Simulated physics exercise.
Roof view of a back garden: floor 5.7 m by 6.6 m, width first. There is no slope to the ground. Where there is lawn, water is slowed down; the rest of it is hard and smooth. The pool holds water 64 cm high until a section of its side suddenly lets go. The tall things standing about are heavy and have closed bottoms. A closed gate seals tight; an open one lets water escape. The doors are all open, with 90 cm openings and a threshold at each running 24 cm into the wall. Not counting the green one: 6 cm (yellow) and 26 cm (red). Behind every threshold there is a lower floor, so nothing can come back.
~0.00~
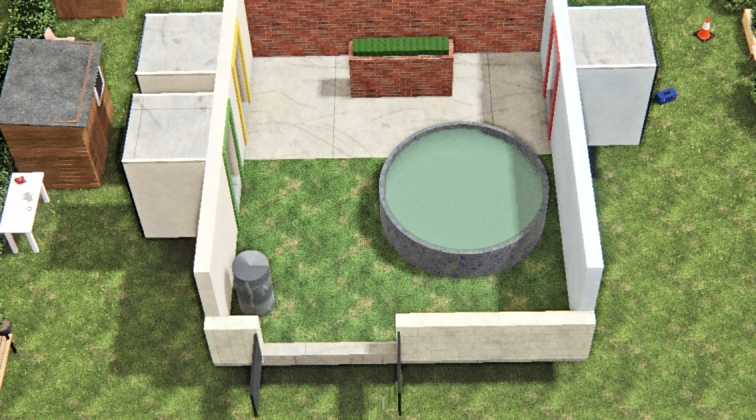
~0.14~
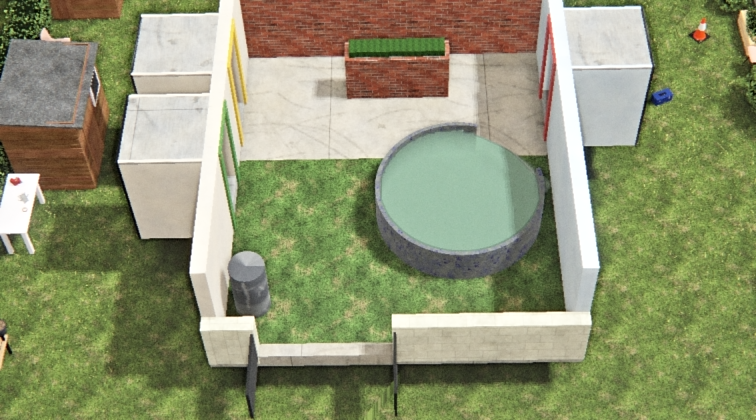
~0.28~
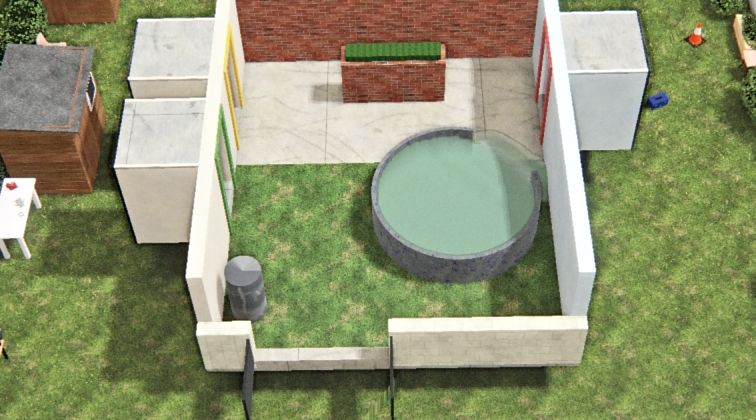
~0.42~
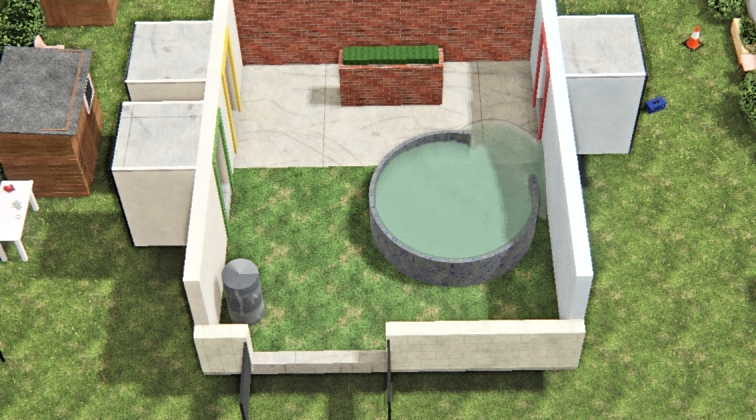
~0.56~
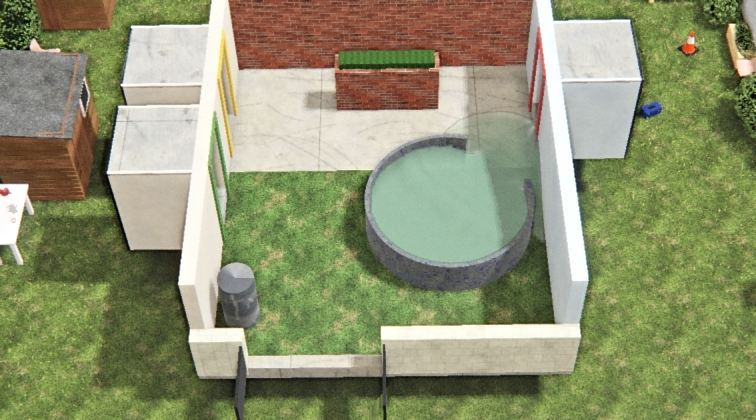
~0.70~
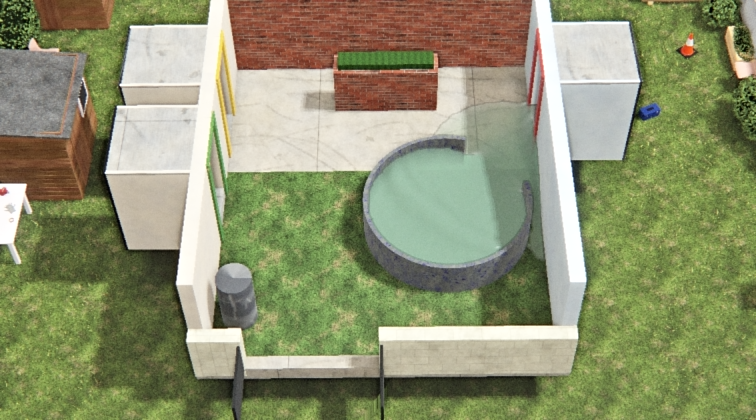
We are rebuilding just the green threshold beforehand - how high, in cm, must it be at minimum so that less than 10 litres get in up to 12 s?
It needs to be about 9.5 cm high.
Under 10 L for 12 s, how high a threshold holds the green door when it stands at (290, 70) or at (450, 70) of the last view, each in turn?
Roughly 14.5 cm, then roughly 35 cm.
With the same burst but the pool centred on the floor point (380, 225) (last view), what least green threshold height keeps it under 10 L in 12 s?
You'd need some 9.0 cm.
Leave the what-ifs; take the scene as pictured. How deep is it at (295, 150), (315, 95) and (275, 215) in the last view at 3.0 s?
Ordered as asked: 0, 5, 0 cm.
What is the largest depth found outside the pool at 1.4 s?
Max depth: Near 54 cm.
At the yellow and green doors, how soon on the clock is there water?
It gets to yellow at 3.2 s, and to green at 4.5 s.
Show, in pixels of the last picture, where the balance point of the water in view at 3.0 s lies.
The water is centred near (450, 171).
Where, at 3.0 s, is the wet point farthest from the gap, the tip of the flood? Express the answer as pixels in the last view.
At about (238, 74).
After 1.4 s water covers 15 % of the floor, deepest (54 cm) near (532, 183); it has not reached the green door.
After 3.0 s water covers 35 % of the floor, deepest (42 cm) near (501, 71); it has not reached the green door.
After 12.0 s water covers 100 % of the floor, deepest (12 cm) near (231, 149); 9 cm at the green door, 0 litres in over its 24 cm threshold.
At the green door as built, the water arrived by 4.5 s and peaked near 15 cm at 7.8 s.
With a threshold of 8 cm, 21 litres would have come in within the 12 s; with 11 cm, 5 litres. So under 10 litres takes about 9.5 cm.
